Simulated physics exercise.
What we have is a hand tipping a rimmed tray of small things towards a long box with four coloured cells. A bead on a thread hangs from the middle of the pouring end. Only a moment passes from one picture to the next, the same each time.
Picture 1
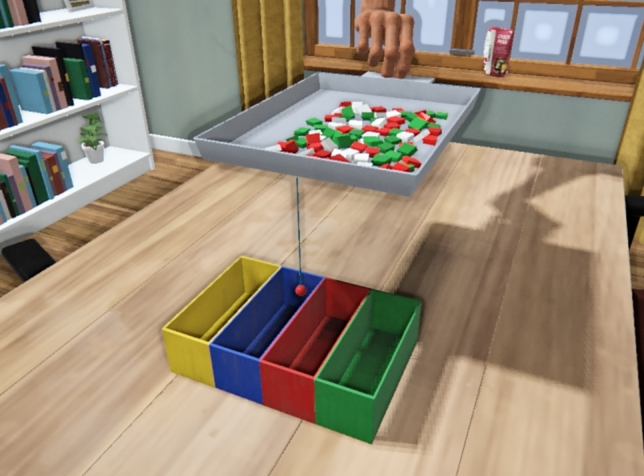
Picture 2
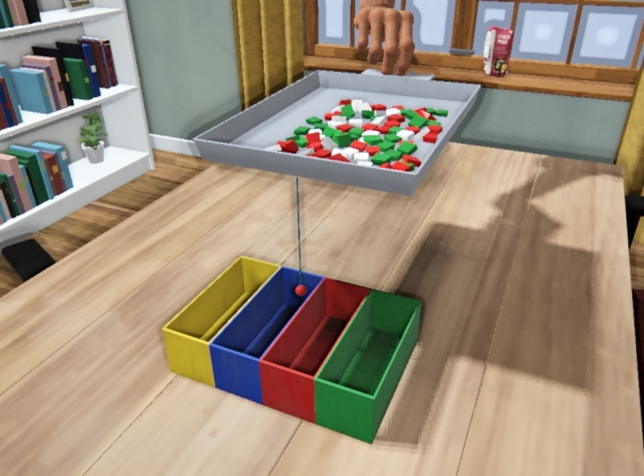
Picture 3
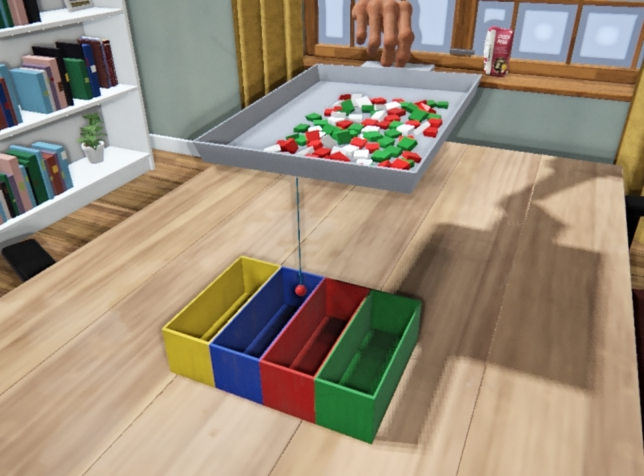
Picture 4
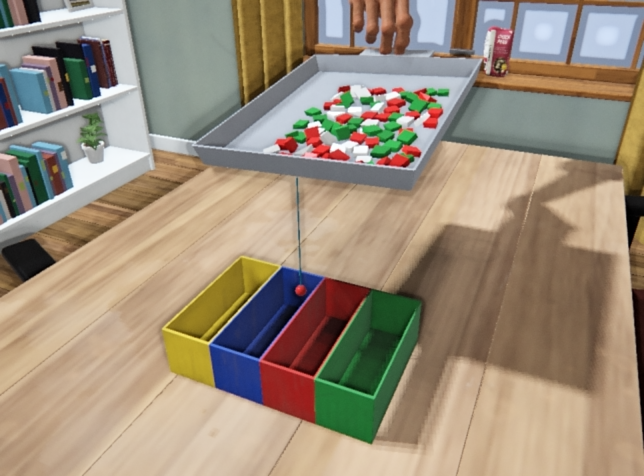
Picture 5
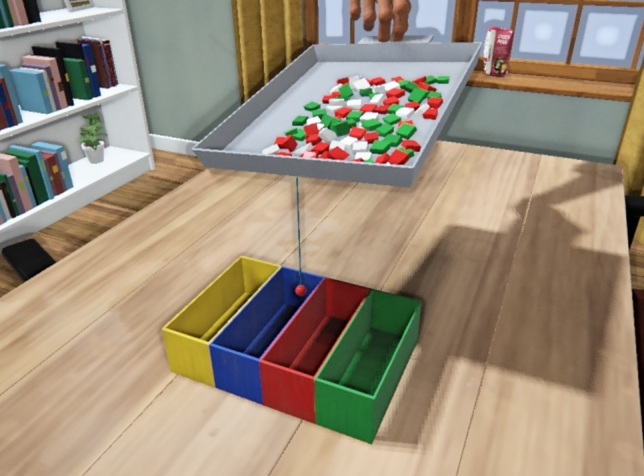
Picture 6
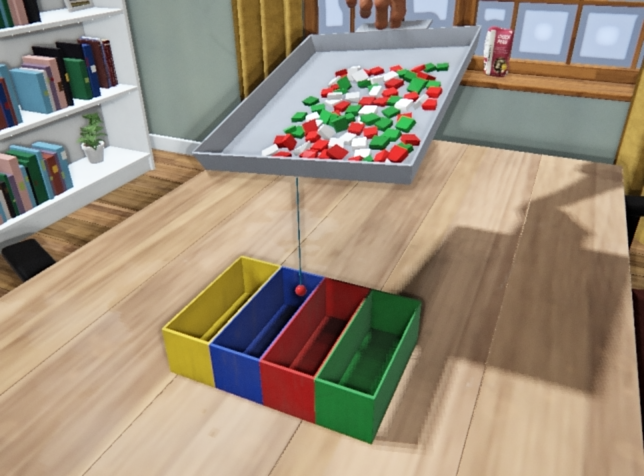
A hand slowly tilts a gray tray of colorful pieces above four colored compartments.
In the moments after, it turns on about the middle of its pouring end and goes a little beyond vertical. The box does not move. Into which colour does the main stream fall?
The yellow cell gets the most.
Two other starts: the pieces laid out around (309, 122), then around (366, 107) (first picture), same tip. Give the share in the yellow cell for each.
Near 60 % and 60 %.
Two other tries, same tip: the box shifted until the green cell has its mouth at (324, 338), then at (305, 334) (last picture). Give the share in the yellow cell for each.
About 30 and 10 per cent.
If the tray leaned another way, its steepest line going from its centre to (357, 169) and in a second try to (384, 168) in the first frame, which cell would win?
First that green cell, then that green cell.
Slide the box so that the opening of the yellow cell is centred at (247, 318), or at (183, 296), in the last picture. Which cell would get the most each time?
At the first place that yellow cell, at the second the blue cell.
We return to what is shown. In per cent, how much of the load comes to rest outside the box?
Some 20 per cent.
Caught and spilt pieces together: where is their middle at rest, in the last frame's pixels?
Near (229, 333).
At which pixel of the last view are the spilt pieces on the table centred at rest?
Around (186, 307).
Soon after the last picture, tray tipped steeply; nearly all on the tray; a stray few falling or outside the box.
A little later, tray tipped right over; most on the tray; a small part in the blue cell; a small part in the yellow cell; a small part falling or outside the box.
Later still, tray tipped past a quarter turn; about half in the yellow cell; about a quarter in the blue cell; about a quarter falling or outside the box.
At rest, tray tipped past a quarter turn; about half in the yellow cell; about a quarter in the blue cell; none in the green cell; none in the red cell; about a quarter outside the box.
